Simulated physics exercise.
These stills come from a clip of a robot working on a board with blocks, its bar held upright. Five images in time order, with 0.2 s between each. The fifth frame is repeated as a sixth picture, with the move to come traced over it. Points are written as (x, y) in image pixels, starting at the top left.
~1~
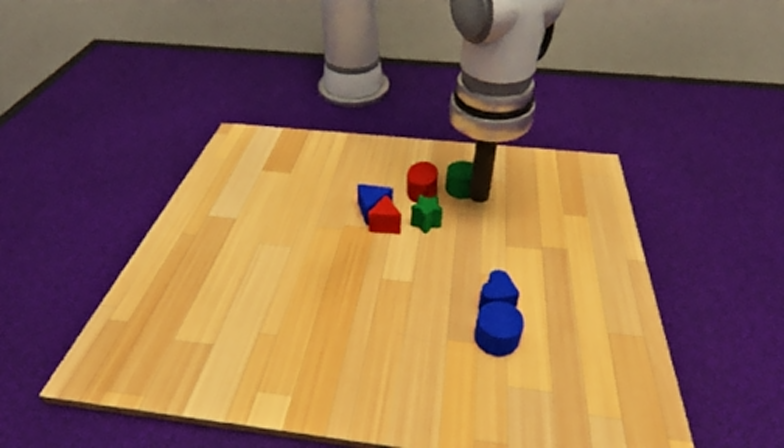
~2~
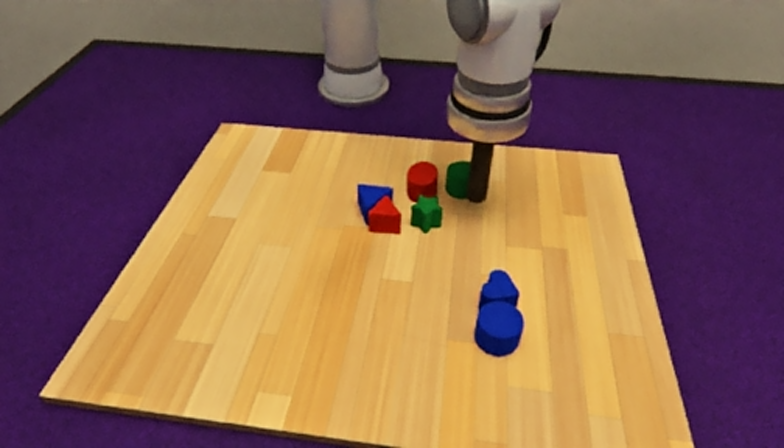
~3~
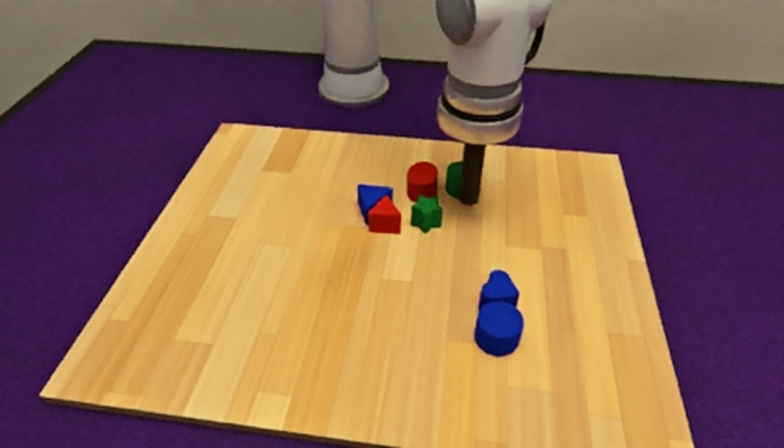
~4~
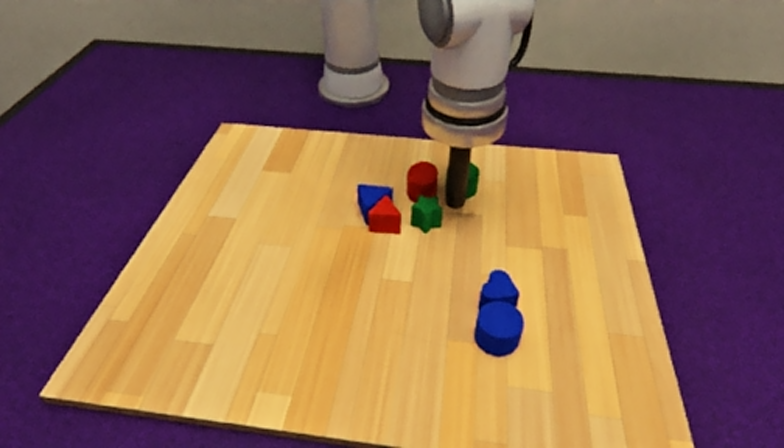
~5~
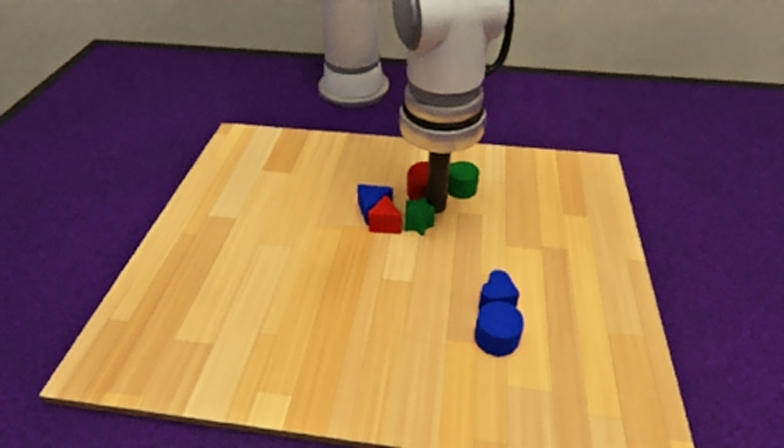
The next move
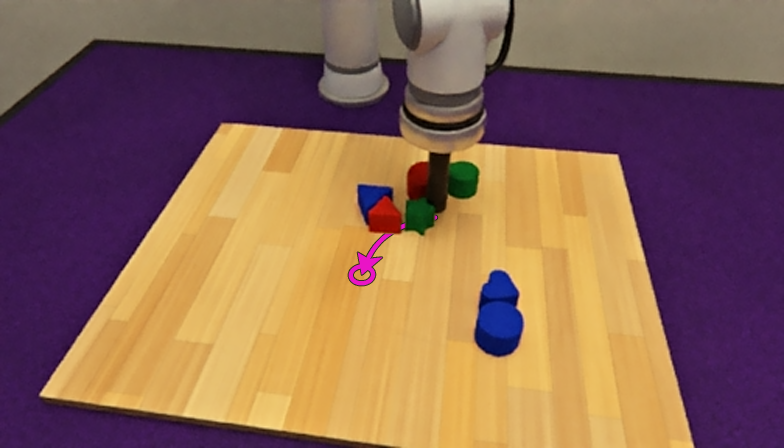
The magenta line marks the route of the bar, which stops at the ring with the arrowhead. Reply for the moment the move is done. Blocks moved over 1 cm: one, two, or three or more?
This push will displace two blocks.
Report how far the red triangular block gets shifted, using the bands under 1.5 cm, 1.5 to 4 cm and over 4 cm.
Of the three bands, it's over 4 cm.
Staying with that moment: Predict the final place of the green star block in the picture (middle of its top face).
Its top centre lands on (338, 261).
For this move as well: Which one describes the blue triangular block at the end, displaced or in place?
The answer is that it remains undisturbed.
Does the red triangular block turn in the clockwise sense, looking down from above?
It seems so.
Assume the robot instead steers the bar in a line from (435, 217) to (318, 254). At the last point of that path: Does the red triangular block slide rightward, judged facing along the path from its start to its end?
Yes.
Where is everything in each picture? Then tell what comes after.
In the first frame, bar tip (479, 197); block tops, blue triangular block (372, 192); red triangular block (385, 207); green star block (427, 204).
In the second frame, bar (476, 198); blocks unchanged.
In the third frame, bar (468, 200); blocks unchanged.
In the fourth frame, bar (455, 203); blocks unchanged.
In the fifth frame, bar (436, 208); blue triangular block (372, 192); red triangular block (385, 207); green star block (419, 206).
Path on the board, from (435, 217) over (401, 227) and (375, 247) to (362, 275).
The first path, step by step. One third of the way, bar (401, 217); red triangular block (361, 216), turned 25° clockwise; green star block (386, 218), turned 15° anticlockwise.
Two thirds of the way, bar (375, 237); red triangular block (343, 221), turned 55° clockwise; green star block (359, 239), turned 15° anticlockwise.
At the end, bar (361, 265); blue triangular block in place; red triangular block (343, 221), turned 55° clockwise; green star block (338, 261), turned 15° clockwise.
